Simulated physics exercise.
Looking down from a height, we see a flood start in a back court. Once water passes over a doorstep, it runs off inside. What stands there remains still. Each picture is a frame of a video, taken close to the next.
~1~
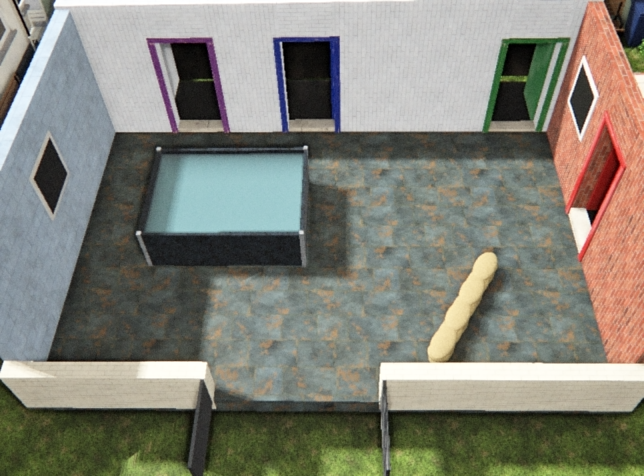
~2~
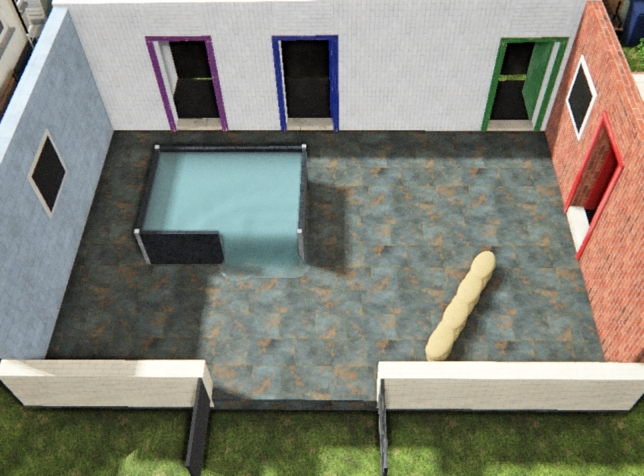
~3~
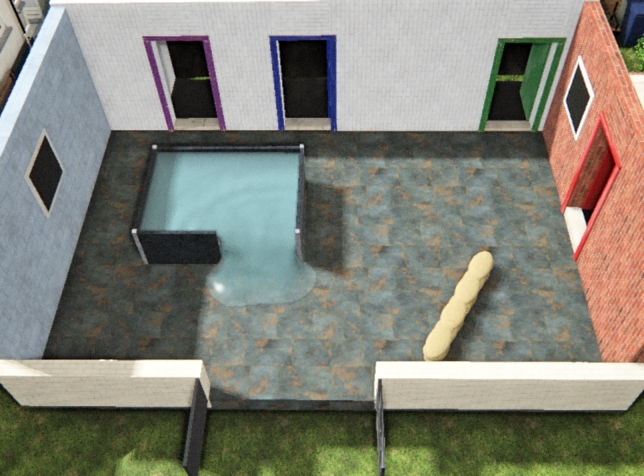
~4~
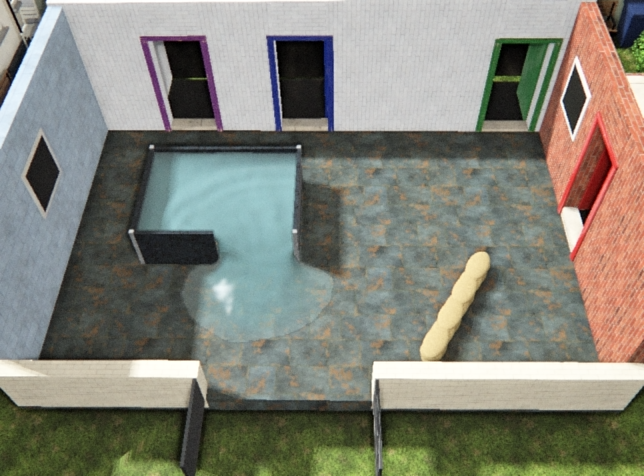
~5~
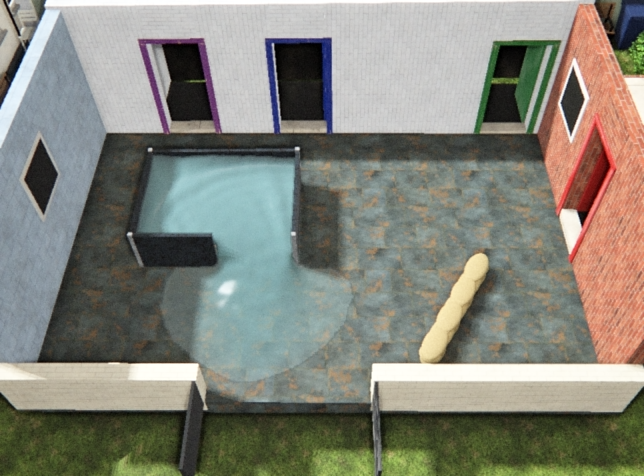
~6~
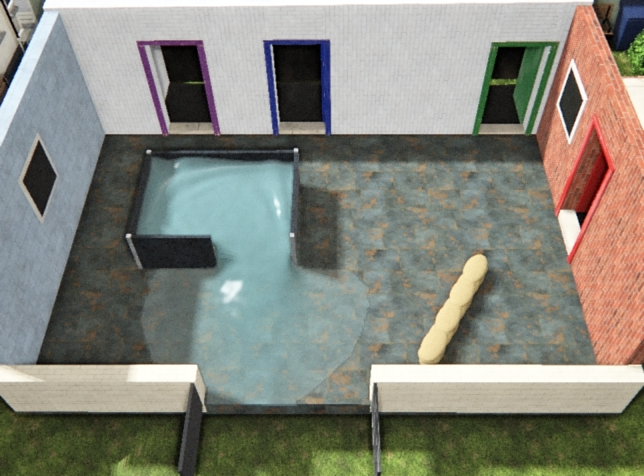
In this clip, seen from above, a still water tank in a walled court opens at its front right, and water pours through the gap, spreading across the tiled floor toward the viewer in a widening, rounded pool.
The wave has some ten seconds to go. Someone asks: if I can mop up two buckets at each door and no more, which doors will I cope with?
The blue door never tops two buckets. The green door never tops two buckets. The purple door never tops two buckets. The red door never tops two buckets.
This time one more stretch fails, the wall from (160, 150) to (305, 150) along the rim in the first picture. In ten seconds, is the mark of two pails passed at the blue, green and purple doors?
The blue door tops the limit, the green door tops the limit and the purple door tops the limit.
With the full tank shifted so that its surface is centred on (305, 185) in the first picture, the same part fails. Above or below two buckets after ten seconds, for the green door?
My take is that the green door crosses the line.
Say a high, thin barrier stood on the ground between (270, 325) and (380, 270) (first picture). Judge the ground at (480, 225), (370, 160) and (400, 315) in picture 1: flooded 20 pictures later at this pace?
Results in order: Swamped / swamped / bone-dry.
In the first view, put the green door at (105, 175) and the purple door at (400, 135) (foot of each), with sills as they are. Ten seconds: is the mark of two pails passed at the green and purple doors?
In that case the green door keeps within it while the purple door keeps within it.
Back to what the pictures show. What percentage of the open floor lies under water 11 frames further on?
It comes to 25 per cent.
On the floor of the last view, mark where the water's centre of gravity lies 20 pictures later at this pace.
The water centres close to (245, 268).
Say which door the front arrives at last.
Looks like the blue door.
A moment on, water covers 20 % of the floor; the blue door not reached, the green door not reached, the purple door not reached, the red door not reached.
Next, water covers 25 % of the floor; the blue door not reached, the green door not reached, the purple door not reached, the red door not reached.
Then, water covers 40 % of the floor; the blue door not reached, the green door not reached, the purple door not reached, the red door not reached.
Later, water covers 65 % of the floor; the blue door not reached, the green door not reached, the purple door wet at the sill, nothing in, the red door wet at the sill, nothing in.
In the end, water covers 80 % of the floor; the blue door wet at the sill, nothing in, the green door under two buckets in, the purple door wet at the sill, nothing in, the red door wet at the sill, nothing in.
